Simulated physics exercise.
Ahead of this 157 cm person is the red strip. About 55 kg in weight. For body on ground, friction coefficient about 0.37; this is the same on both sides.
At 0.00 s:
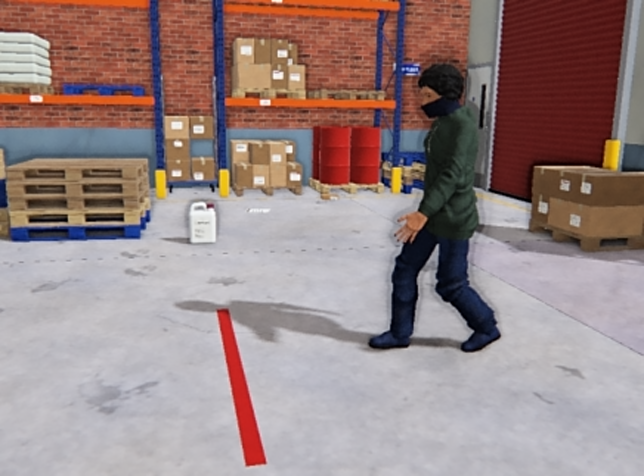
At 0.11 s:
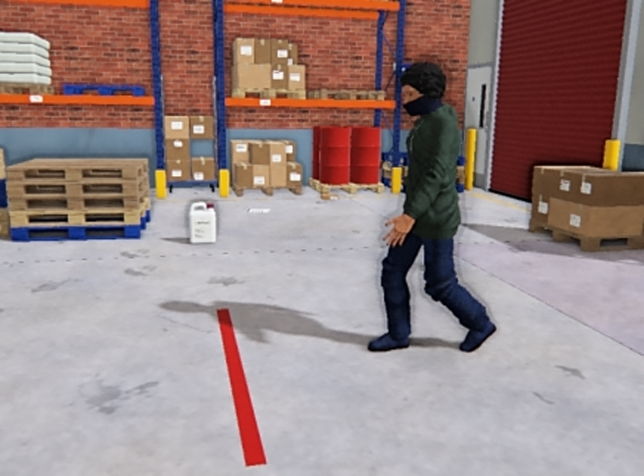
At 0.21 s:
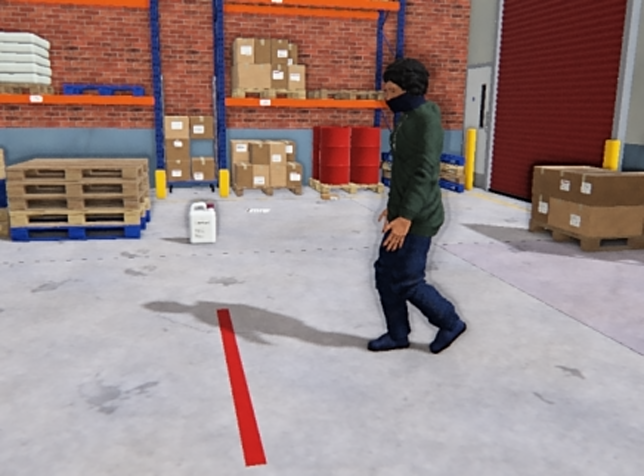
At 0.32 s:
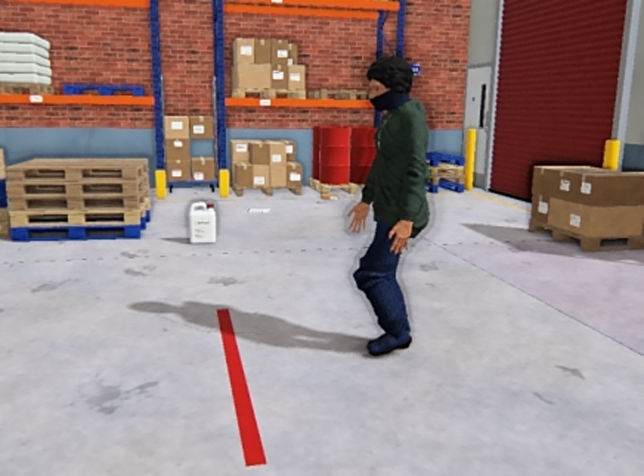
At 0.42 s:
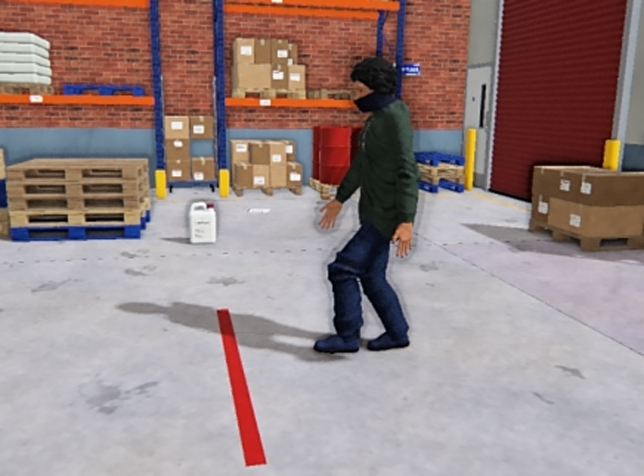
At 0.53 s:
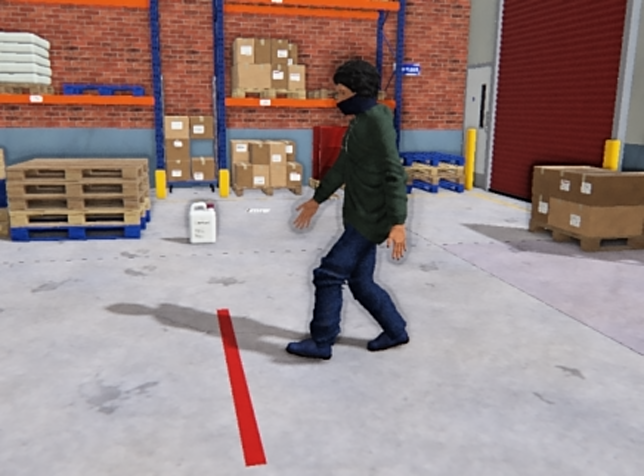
A person in a dark green jacket walks left across the warehouse floor, arms swinging slightly.
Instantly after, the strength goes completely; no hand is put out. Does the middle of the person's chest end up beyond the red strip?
Yes.
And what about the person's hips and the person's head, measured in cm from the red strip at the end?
So the person's hips stops 10 centimetres short while the person's head finishes 30 centimetres past.
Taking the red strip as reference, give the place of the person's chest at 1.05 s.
Short by some 25 cm.
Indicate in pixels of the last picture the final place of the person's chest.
Look roughly at (202, 361) in the final picture.
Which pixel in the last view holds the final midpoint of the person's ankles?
At about (341, 365).
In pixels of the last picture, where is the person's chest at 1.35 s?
You'd see it close to (232, 302) then.
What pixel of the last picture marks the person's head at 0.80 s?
The head is close to (315, 155).
After 0.80 s the person's chest is 47 cm short of the red strip, near (324, 205) in the last picture's view; the person's head 42 cm short of the red strip.
After 1.05 s the person's chest is 25 cm short of the red strip, near (283, 277) in the last picture's view; the person's head 1 cm past the red strip.
After 1.35 s the person's chest is 2 cm past the red strip, near (232, 302) in the last picture's view; the person's head 12 cm past the red strip.
At rest, 2.7 s, person's hips stop short of the red strip; person's head crosses the red strip; person's chest crosses the red strip.
